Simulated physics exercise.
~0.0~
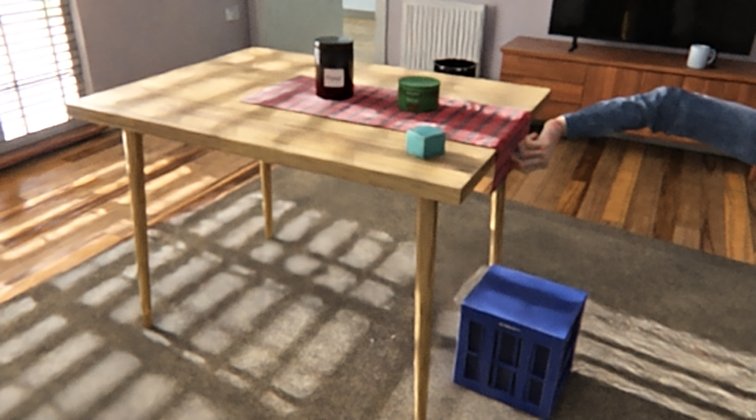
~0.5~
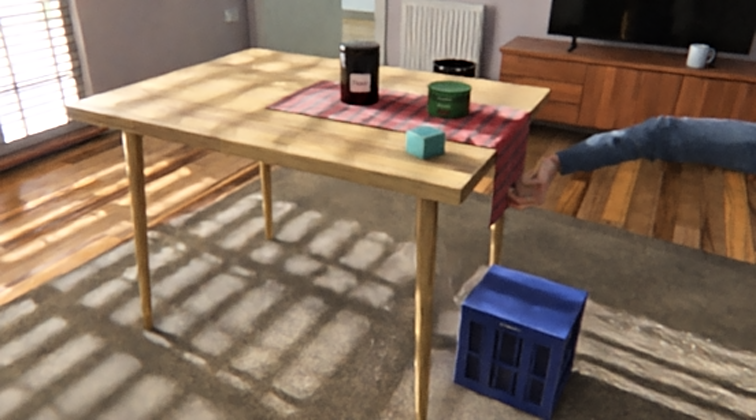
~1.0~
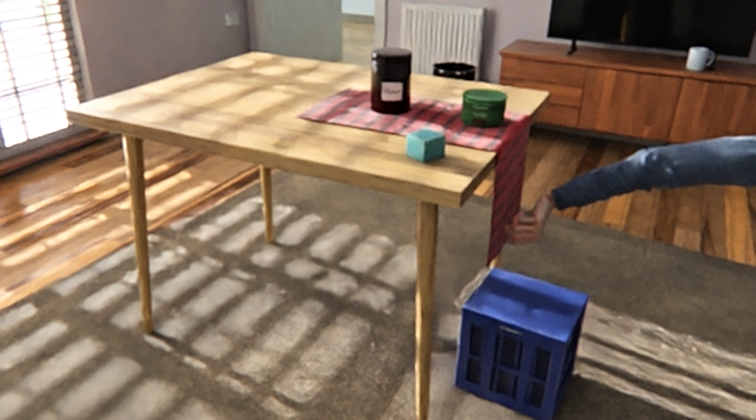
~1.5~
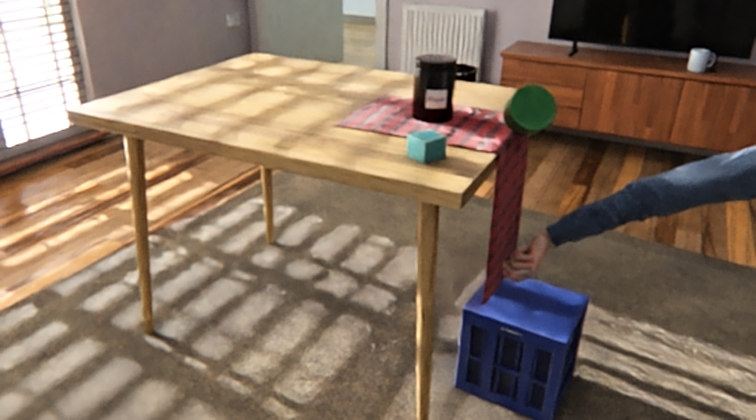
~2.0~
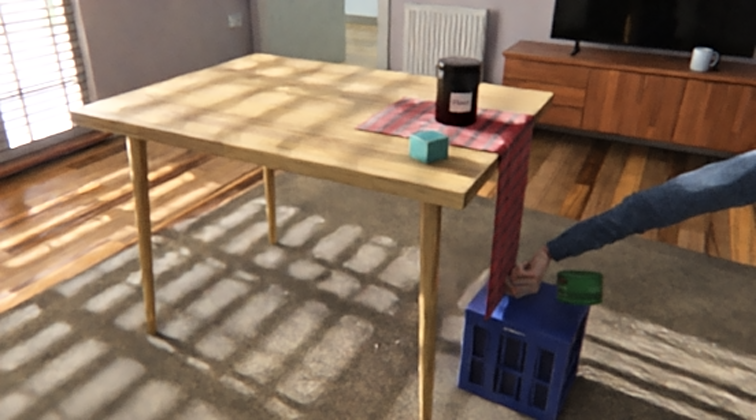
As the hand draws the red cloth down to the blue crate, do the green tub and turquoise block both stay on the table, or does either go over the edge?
The green tub is carried along on the cloth and goes over the end of the table. The turquoise block stays where it is on the tabletop.
Living room with a hand pulling a red cloth down to a blue crate, green tub falling off, turquoise block staying put.
